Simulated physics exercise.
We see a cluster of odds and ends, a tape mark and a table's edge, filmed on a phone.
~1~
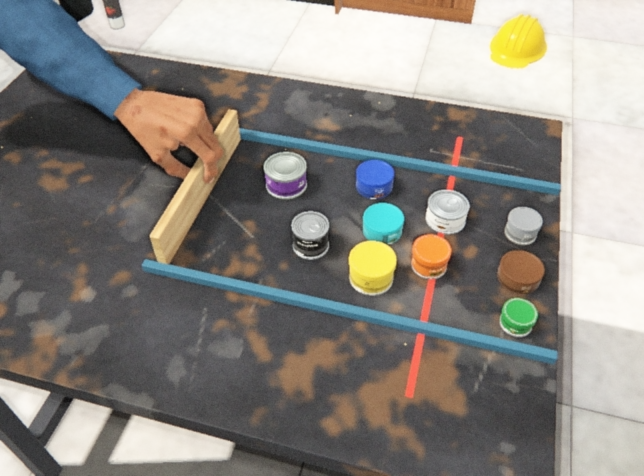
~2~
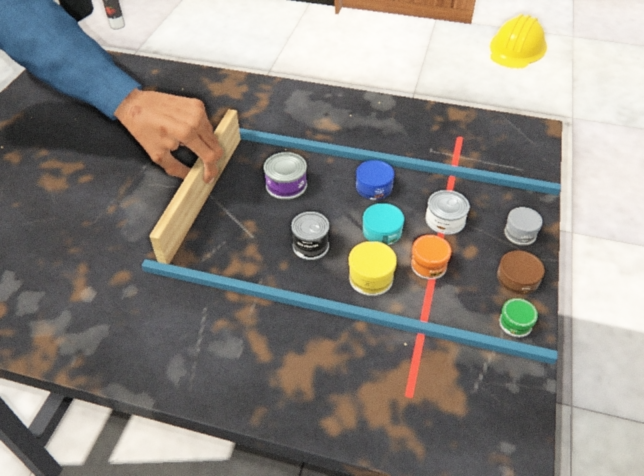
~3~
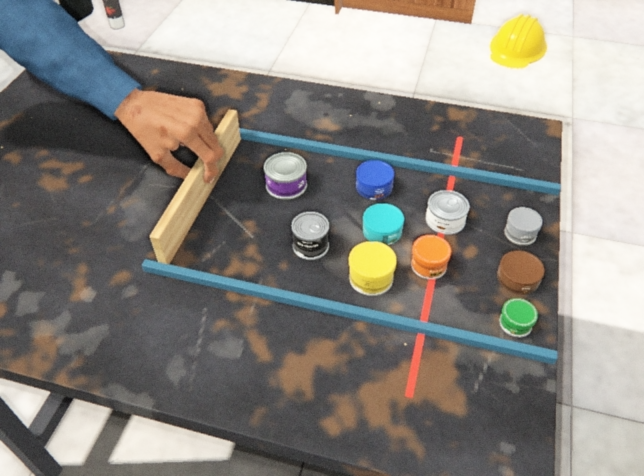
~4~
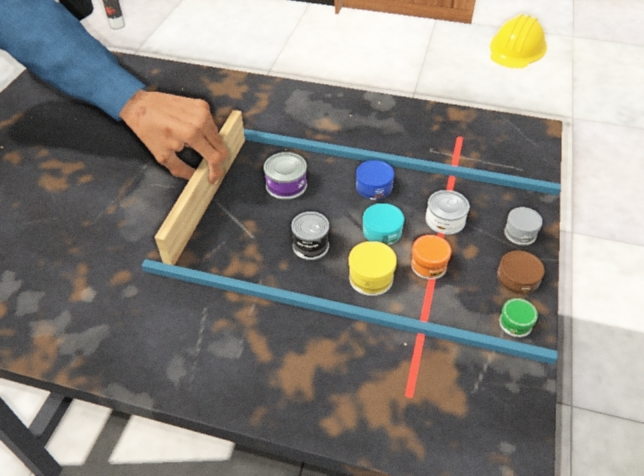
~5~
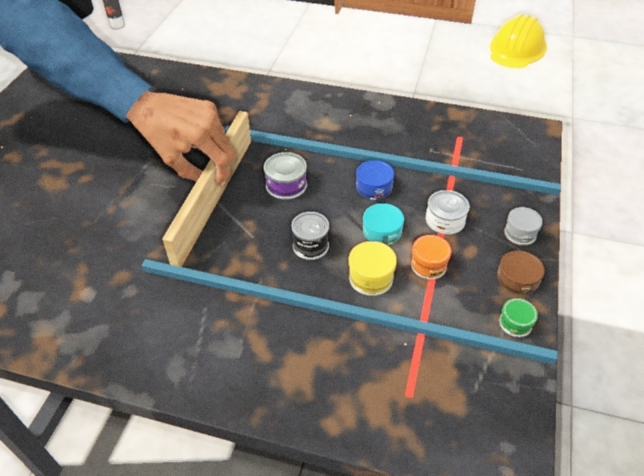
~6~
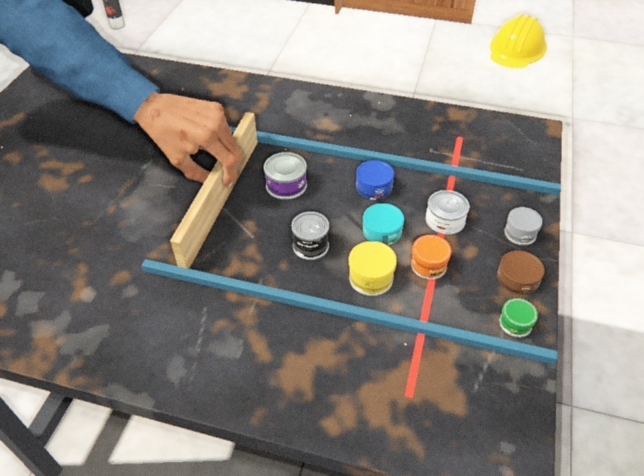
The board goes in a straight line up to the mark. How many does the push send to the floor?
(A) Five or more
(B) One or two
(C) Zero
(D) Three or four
Zero (C).
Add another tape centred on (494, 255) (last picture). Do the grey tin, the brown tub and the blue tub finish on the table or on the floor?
The grey tin is lost, the brown tub goes over, the blue tub stays on.
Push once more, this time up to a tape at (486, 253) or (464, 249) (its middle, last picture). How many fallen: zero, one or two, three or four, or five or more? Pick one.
Well, the first gives one to two and the second gives one or two.
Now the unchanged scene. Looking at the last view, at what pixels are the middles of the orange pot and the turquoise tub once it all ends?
Final positions - orange pot around (491, 272), turquoise tub around (460, 243).
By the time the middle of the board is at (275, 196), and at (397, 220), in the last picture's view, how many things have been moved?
At the first place 1, at the second 7.
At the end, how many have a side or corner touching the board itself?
It is in contact with 5.
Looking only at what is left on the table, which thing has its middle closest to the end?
Nearest at the end: The grey tin.
Soon after, none off yet; green tin at rest near (518, 318); brown tub at rest near (520, 273); grey tin at rest near (523, 226).
In the end, the number that fall off is zero.
